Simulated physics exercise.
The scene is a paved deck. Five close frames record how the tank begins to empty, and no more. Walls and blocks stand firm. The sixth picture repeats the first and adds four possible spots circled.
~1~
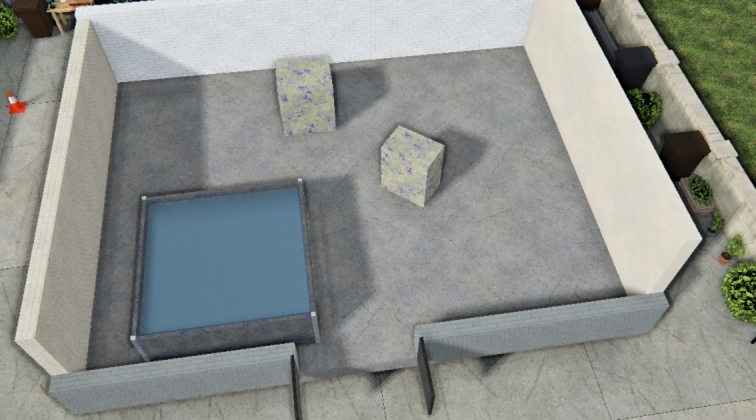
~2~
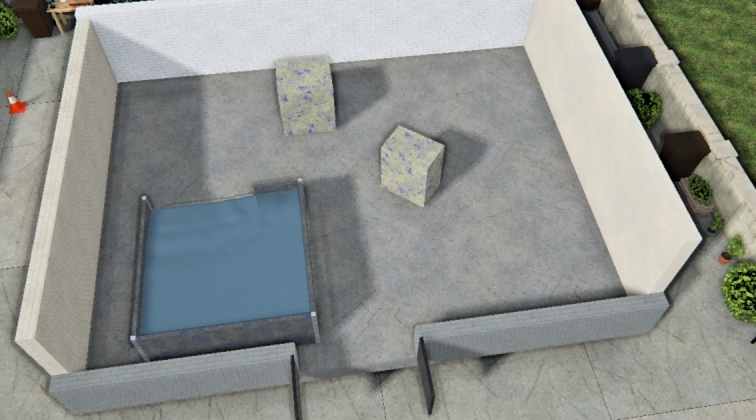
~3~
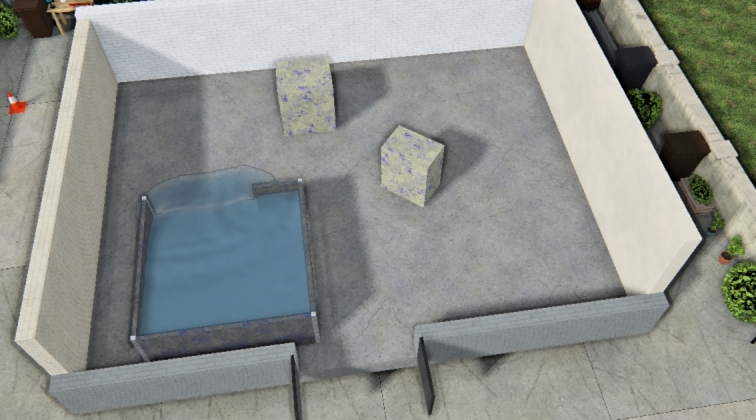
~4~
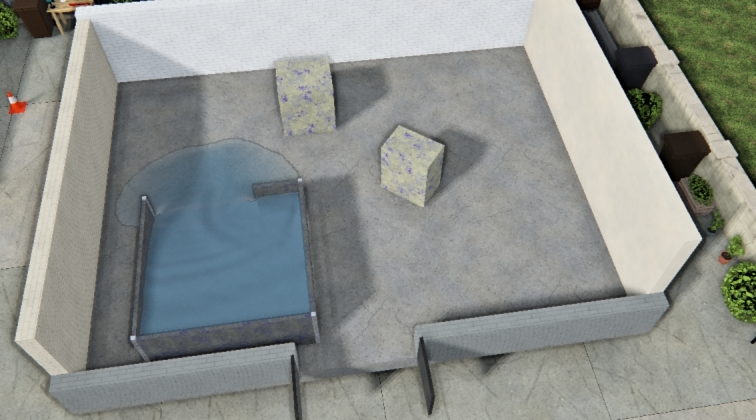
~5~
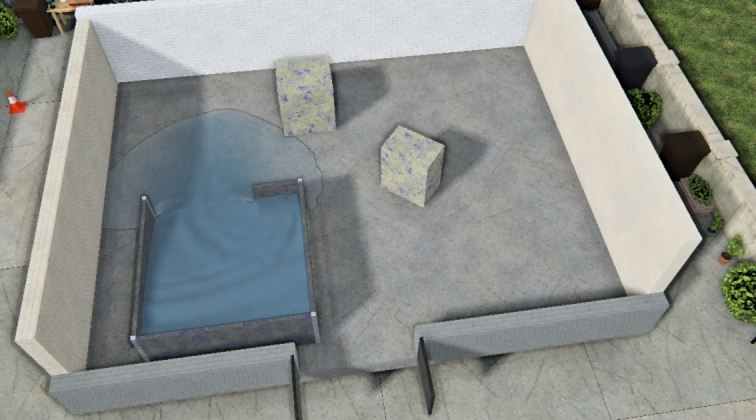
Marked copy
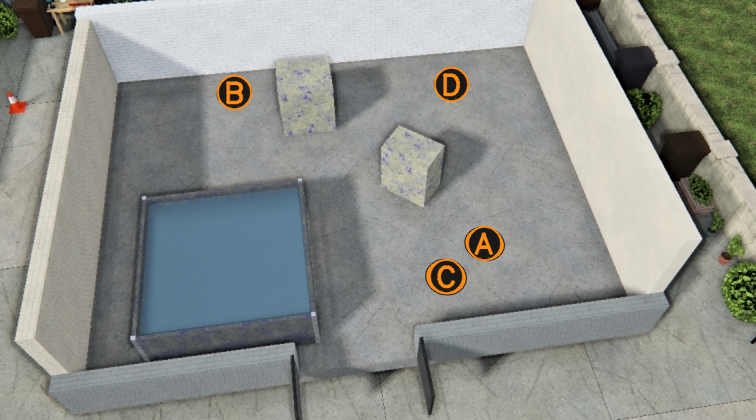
A square tank of blue water opening at its back side, water spreading outward across the grey floor of a walled yard.
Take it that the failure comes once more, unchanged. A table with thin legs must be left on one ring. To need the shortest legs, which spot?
D works best here.
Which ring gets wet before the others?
B.
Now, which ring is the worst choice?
Ring B.
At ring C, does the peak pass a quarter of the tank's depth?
No, it does not.
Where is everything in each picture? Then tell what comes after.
In the first frame, tank full, its middle at (225, 256); open gate at (356, 338).
In the second frame, water covers 2 % of the ground, its front hidden from here.
In the third frame, 5 % of the ground under water, visible out to (266, 177).
In the fourth frame, 10 % of the ground under water, visible out to (236, 141).
In the fifth frame, 17 % of the ground under water, visible out to (232, 111).
In orange, A at (484, 243); B at (234, 92); C at (446, 276); D at (451, 84).
For ring A, the water peaks at about 17 % of the depth that stood in the tank.
For ring B, the water peaks at about 62 % of the depth that stood in the tank.
For ring C, the water peaks at about 20 % of the depth that stood in the tank.
For ring D, the water peaks at about 10 % of the depth that stood in the tank.
